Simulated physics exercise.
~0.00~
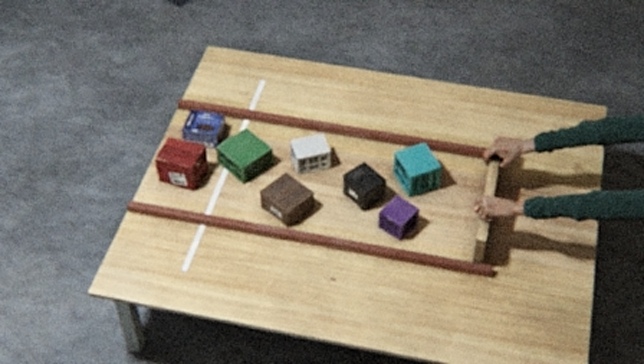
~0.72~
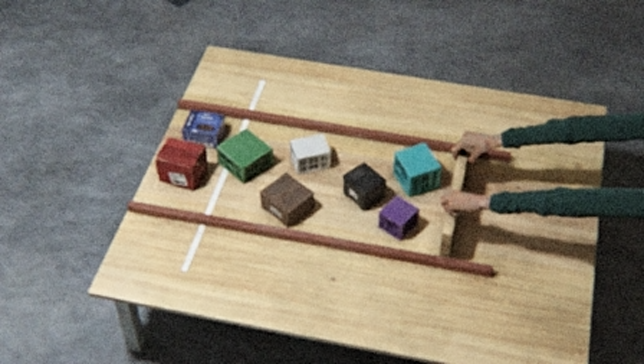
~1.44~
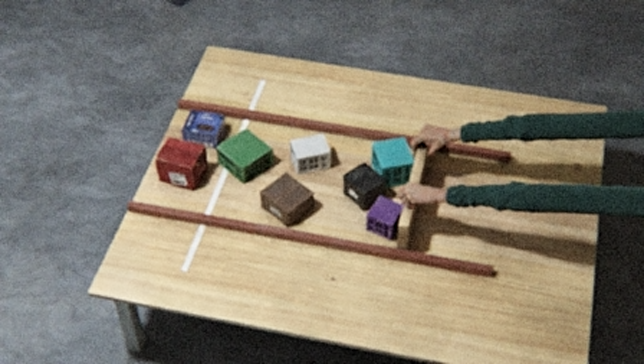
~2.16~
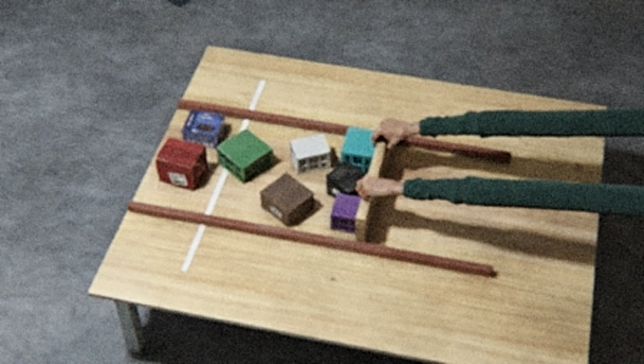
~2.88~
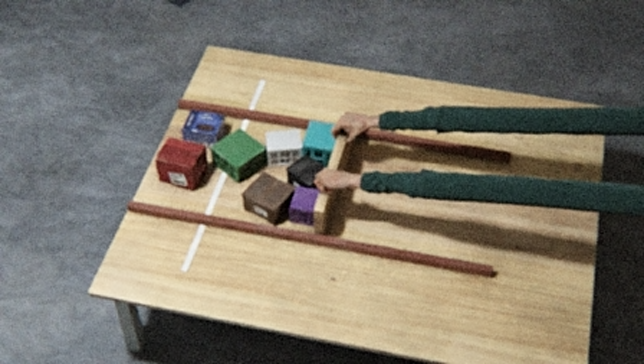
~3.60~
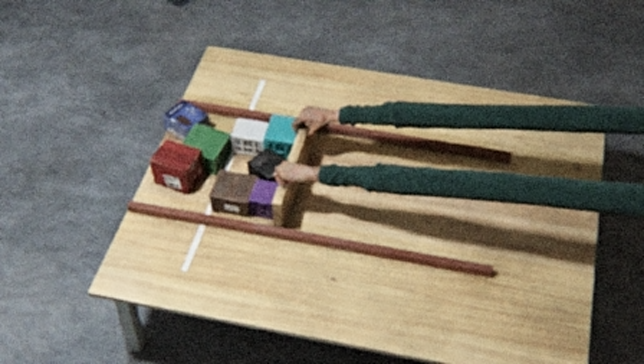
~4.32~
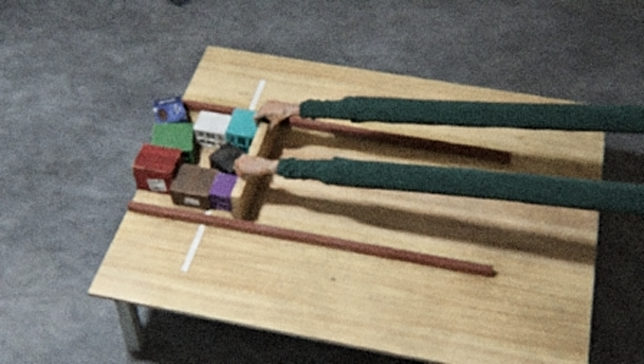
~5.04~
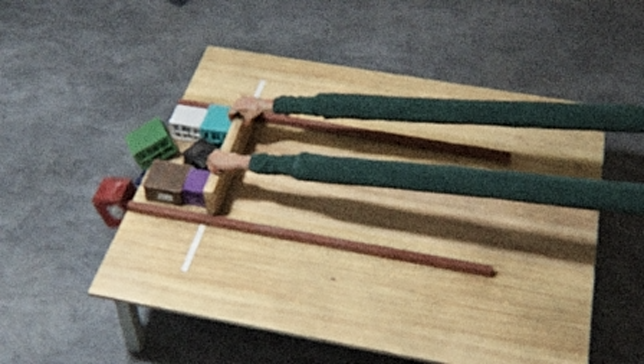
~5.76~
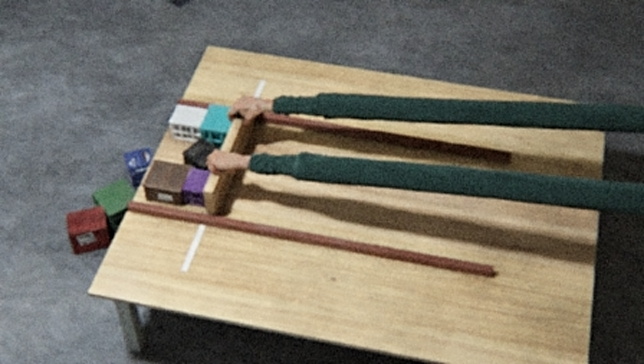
Two green-sleeved arms pushed a wooden plank left across a table, herding a cluster of colourful boxes between two rails until it stopped by the white tape, while the blue, green and red boxes dropped off the left edge and the others stayed on.
